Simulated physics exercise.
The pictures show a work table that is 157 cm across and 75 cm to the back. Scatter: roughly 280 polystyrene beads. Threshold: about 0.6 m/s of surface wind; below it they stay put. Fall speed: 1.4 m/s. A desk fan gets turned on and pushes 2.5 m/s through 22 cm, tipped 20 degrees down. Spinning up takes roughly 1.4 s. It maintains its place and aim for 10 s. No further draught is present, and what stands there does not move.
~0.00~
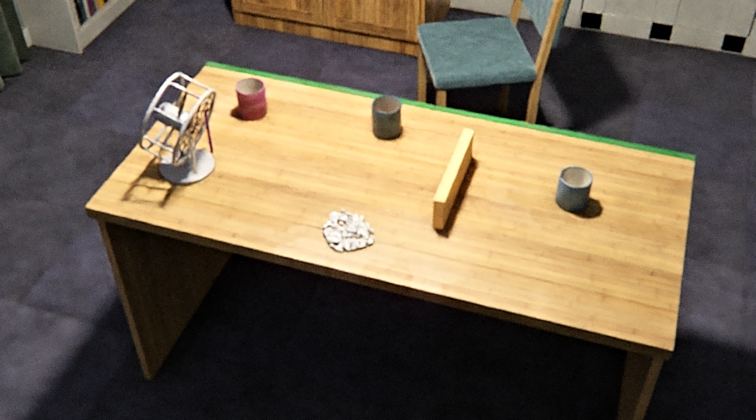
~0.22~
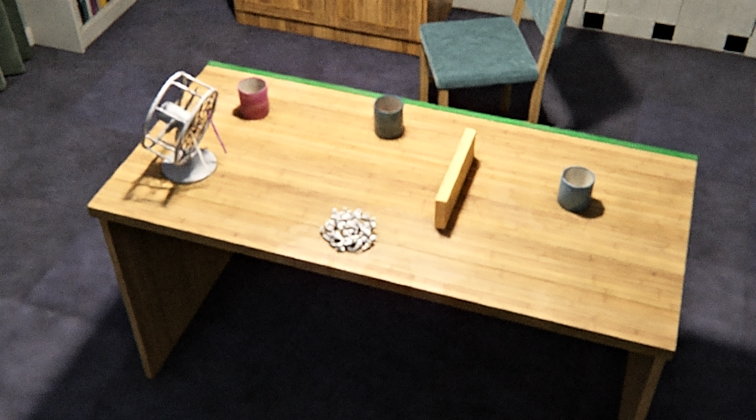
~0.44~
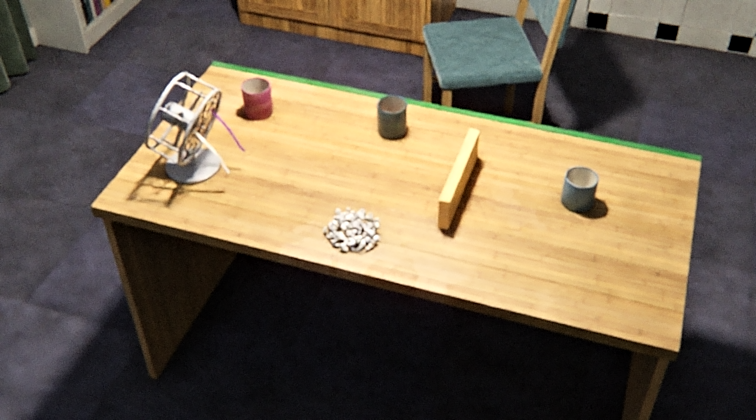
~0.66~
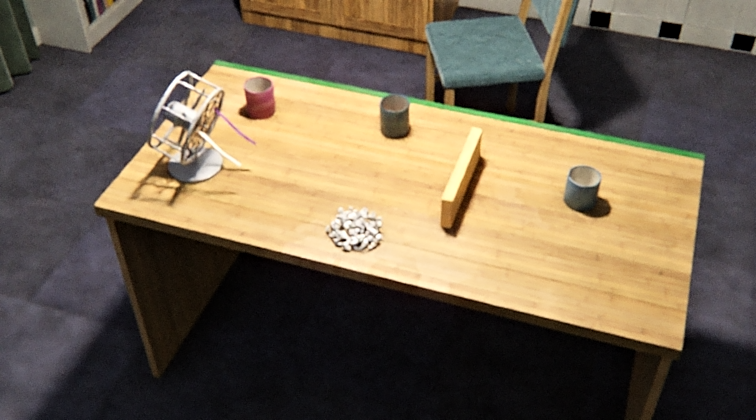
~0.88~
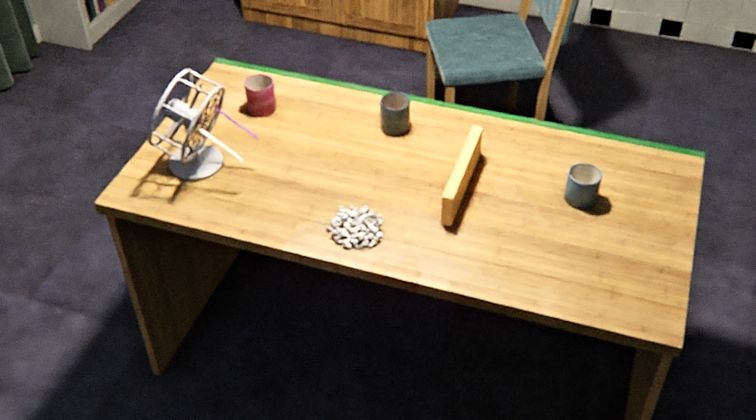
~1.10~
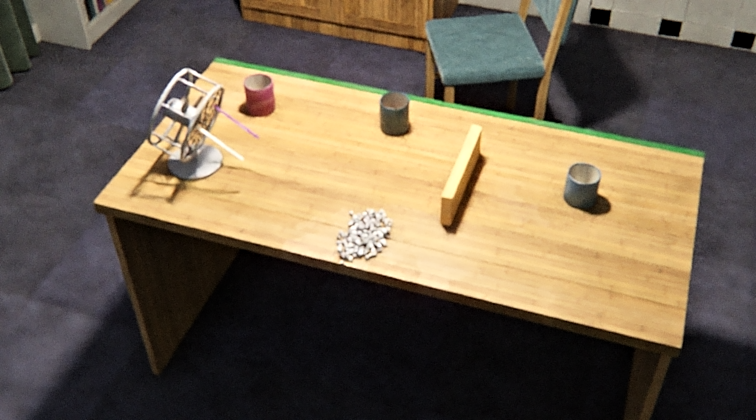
A light wooden table with a green strip along its far edge fills the view, seen from above at an angle, with a chair and cabinet behind. A pale desk fan stands at left, near a red mug, a dark mug, an upright yellow board, a blue-grey mug and white beads. The camera shifts very slightly, streamers lift from the fan, then the beads slide a little rightward and loosen.
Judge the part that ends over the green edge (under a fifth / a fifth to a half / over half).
I think fewer than one in five will wind up past that edge.
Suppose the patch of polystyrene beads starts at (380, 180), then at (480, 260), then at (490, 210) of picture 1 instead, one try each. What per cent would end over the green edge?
100 %, 0 %, 0 %.
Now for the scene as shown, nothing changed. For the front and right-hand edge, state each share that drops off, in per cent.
About 90 % front, about 5 % right-hand.
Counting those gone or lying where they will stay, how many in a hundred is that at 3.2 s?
Estimated share: Near 100 %.
After 2.0 s, 0 % are over the green edge; 92 % have settled or left.
After 3.2 s, 0 % are over the green edge; 99 % have settled or left.
After 5.5 s, 0 % are over the green edge; 100 % have settled or left.
After 10.0 s, at the end, 0 % are over the green edge.
